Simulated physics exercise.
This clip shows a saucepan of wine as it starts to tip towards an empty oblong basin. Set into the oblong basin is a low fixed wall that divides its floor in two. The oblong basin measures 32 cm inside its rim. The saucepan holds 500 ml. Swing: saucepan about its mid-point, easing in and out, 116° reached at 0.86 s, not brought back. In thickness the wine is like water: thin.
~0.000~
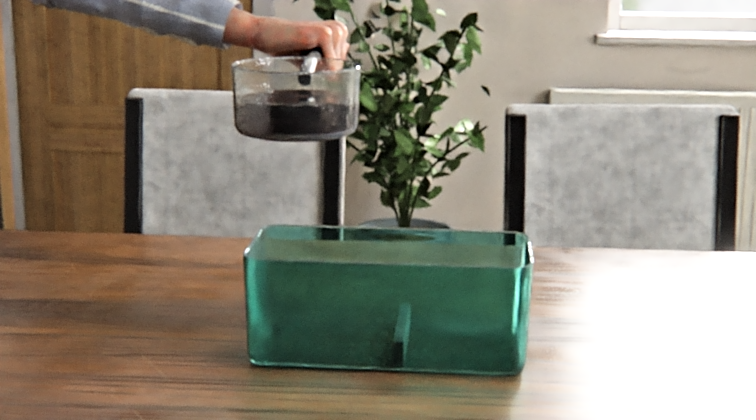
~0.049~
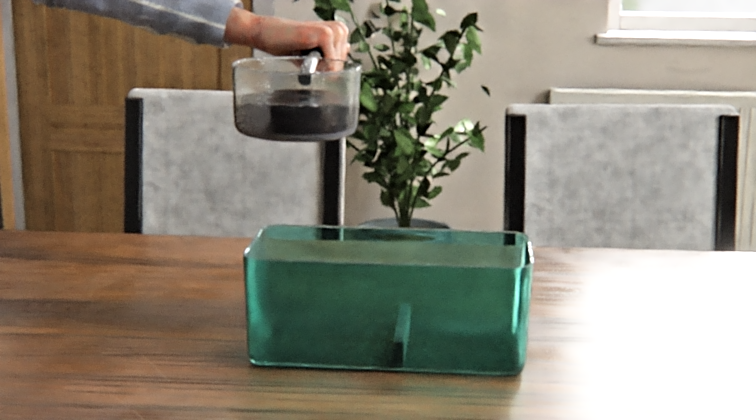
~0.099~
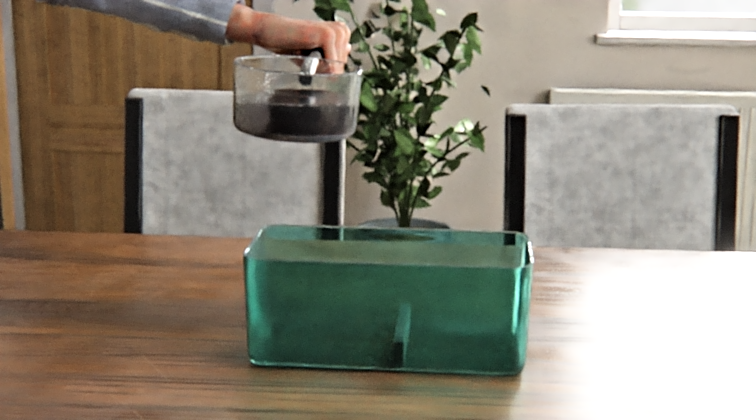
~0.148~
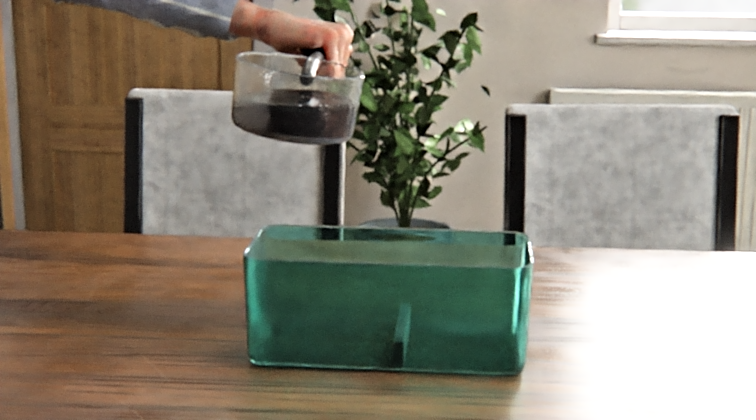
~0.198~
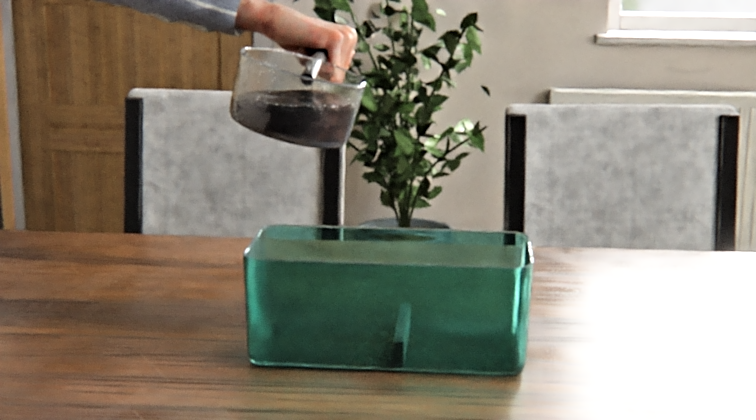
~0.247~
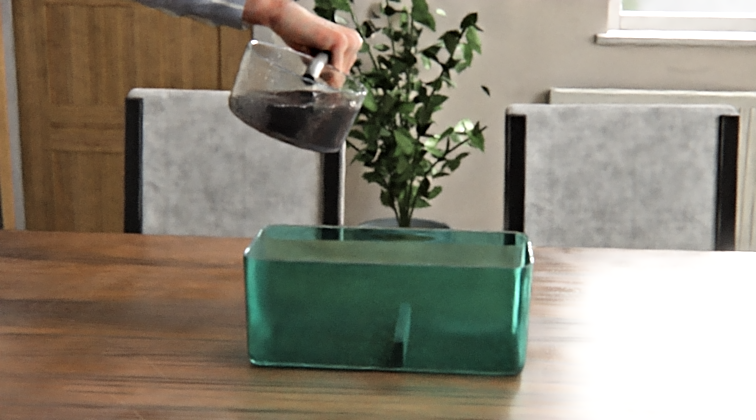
At the start, a hand holds a clear glass saucepan of dark liquid level above a green glass oblong basin on a wooden table. The saucepan slowly leans, its right side lowering, then tilts further to the right as the hand turns, while the basin stays still.
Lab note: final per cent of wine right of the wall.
Approx. 42 %.
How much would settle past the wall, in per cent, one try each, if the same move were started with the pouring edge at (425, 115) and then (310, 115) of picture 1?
Respectively about 90 and 15 percent.
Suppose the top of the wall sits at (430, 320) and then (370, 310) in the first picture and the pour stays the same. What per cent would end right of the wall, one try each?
In order, 10 and 75 per cent.
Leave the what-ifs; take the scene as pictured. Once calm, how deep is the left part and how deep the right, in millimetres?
Depths at rest: Left around 12 mm, right around 12 mm.
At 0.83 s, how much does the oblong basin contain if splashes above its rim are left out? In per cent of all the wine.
The fraction sits near 82 in a hundred.
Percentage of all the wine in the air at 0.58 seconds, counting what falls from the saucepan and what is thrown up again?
Close to 46 in a hundred.
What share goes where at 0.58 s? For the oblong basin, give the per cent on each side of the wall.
Lab note: Left near 5, right near 5.
By 0.58 s the tilt is 88° and 44 per cent is still to pour, 5 is left of the wall and 5 right of it.
By 0.83 s the tilt is 116° and 5 per cent is still to pour, 41 is left of the wall and 41 right of it.
By 1.08 s the tilt is 116° and 0 per cent is still to pour, 57 is left of the wall and 41 right of it.
By 1.36 s the tilt is 116° and 0 per cent is still to pour, 56 is left of the wall and 42 right of it.
At rest 56 per cent lies left of the wall, 42 right of it and 1 outside.
